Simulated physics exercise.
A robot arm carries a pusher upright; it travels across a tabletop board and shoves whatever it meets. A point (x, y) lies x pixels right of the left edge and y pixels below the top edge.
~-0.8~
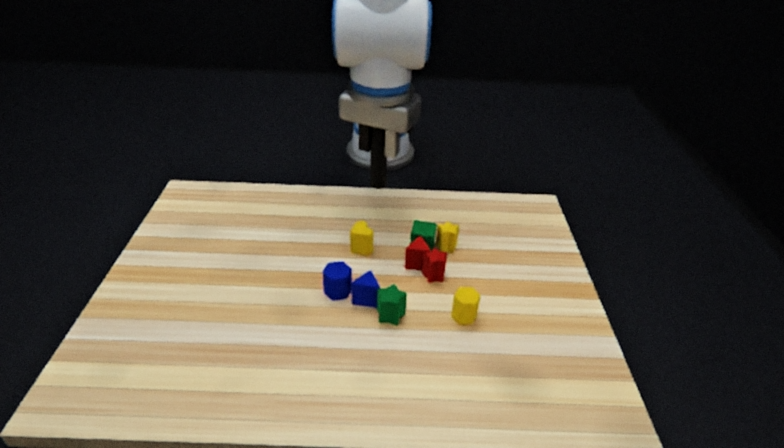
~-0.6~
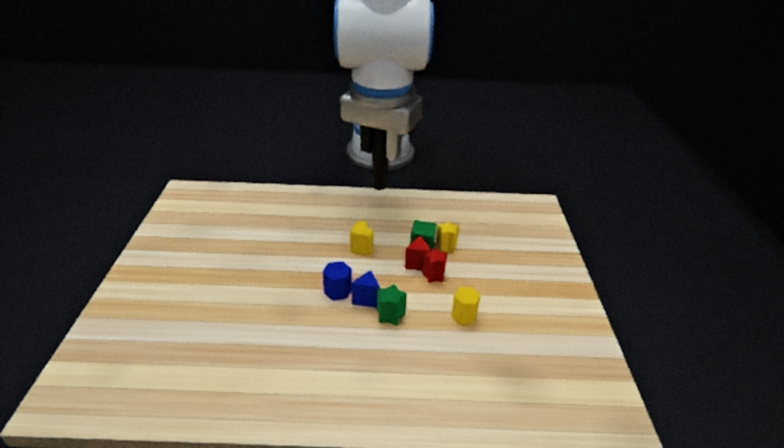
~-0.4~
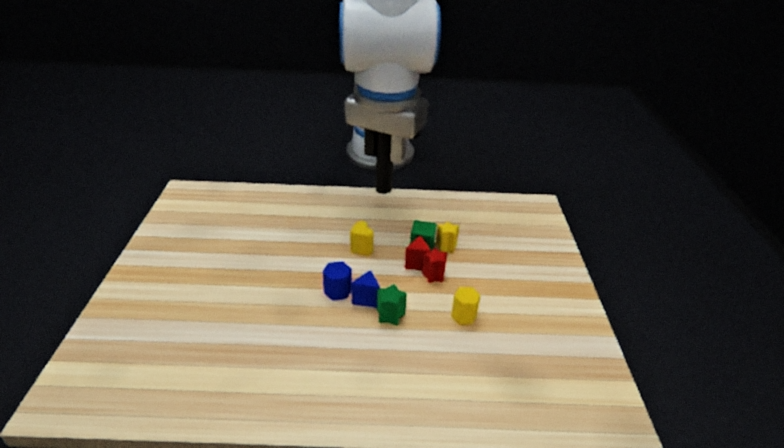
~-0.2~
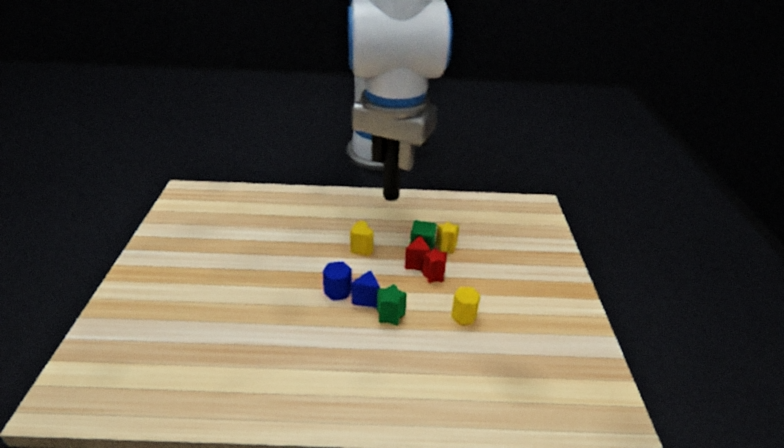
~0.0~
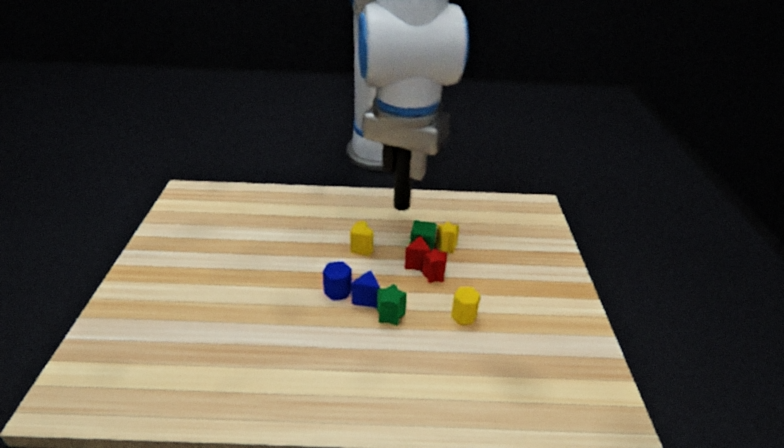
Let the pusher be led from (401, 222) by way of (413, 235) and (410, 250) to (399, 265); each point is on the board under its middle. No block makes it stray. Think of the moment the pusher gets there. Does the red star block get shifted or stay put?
It is moved from its place.
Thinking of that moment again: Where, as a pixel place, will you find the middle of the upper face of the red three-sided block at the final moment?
Expect it around (423, 256).
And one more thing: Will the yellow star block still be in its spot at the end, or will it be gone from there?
It keeps its spot.
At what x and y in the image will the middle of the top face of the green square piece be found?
Around pixel (427, 242).
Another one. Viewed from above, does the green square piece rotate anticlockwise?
Going by the path, yes.
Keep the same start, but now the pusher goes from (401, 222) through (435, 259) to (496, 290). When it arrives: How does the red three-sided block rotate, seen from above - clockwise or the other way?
It ends up turned clockwise.
What follows on the original path. One third of the way, pusher at (414, 220); nothing pushed yet.
Two thirds of the way, pusher at (411, 235); red three-sided block at (422, 255), turned 60° clockwise; green square piece at (428, 239), turned 55° anticlockwise; red star block at (441, 262), turned 30° anticlockwise.
At the end, pusher at (399, 250); red three-sided block at (423, 256), turned 70° clockwise; green square piece at (427, 242), turned 75° anticlockwise; red star block at (443, 263), turned 30° anticlockwise; yellow star block not moved.
